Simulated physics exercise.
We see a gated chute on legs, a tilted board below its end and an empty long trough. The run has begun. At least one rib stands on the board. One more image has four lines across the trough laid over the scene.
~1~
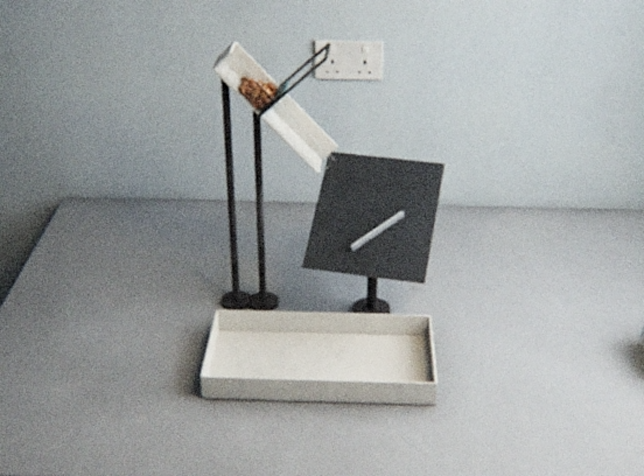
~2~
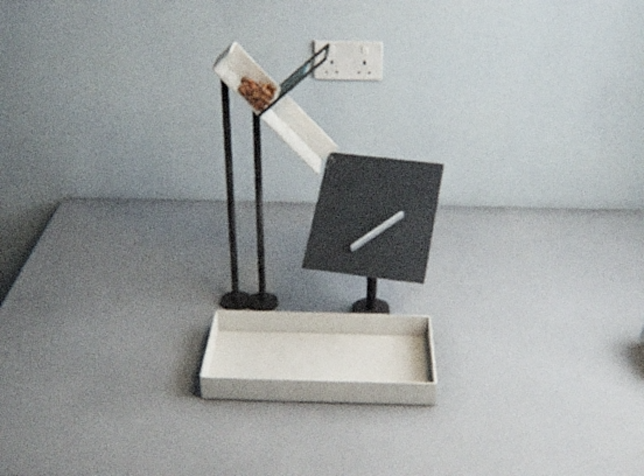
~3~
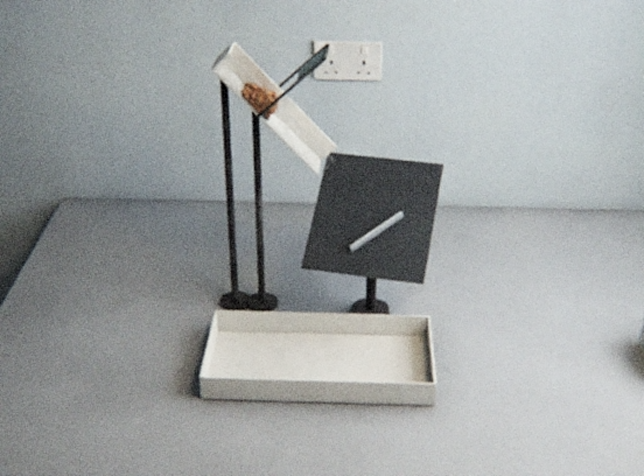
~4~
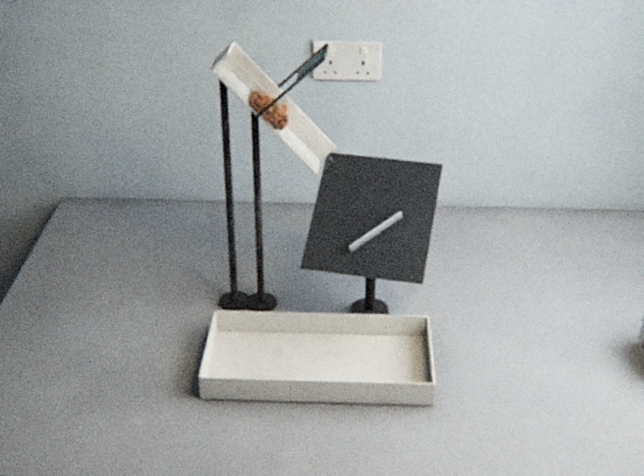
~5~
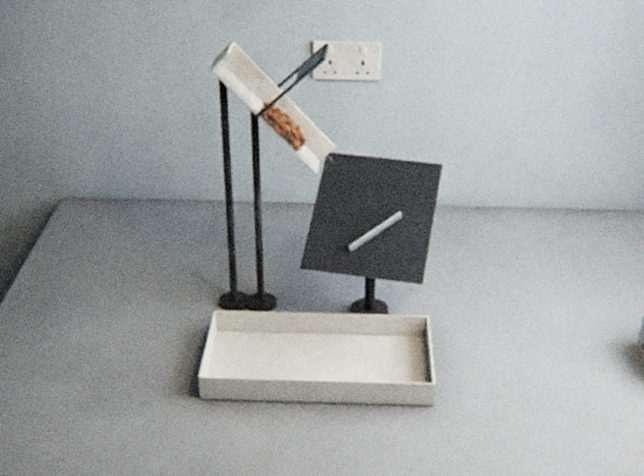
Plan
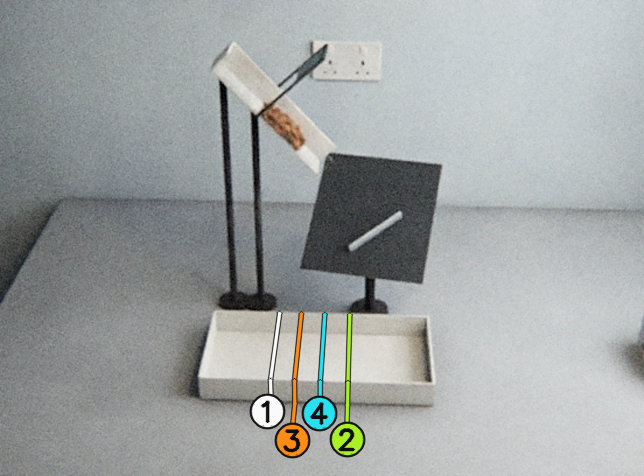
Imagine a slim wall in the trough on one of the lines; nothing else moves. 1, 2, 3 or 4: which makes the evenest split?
The answer is line 4.
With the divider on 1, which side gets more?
The right side.
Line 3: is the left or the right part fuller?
Right.
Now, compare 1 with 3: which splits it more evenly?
Line 3.
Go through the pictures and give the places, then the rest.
In the first picture, load behind the gate at (259, 94), bits of cat kibble; lip of the chute at (320, 167), sloping fairly steeply.
In the second picture, middle of the board at (374, 214), tilted fairly steeply; middle of its low edge at (362, 275); of its high edge at (386, 157).
In the third picture, front corners of the trough at (200, 377) and (436, 384), empty; front of the load at (273, 108).
In the fourth picture, middle of the load at (270, 108); its front at (284, 124), about a third of the way to the lip; rib from (401, 212) to (350, 247).
In the fifth picture, middle of the load at (280, 126); its front at (302, 144), about two thirds of the way to the lip.
On the marked copy, line 1 crosses the front rim at (270, 379); line 2 crosses the front rim at (348, 381); line 3 crosses the front rim at (294, 380); line 4 crosses the front rim at (320, 380).
With 1, of what is caught, none on the left of the divider, all on the right.
With 2, of what is caught, nearly all on the left of the divider, a small part on the right.
With 3, of what is caught, a small part on the left of the divider, most on the right.
With 4, of what is caught, about half on the left of the divider, about half on the right.
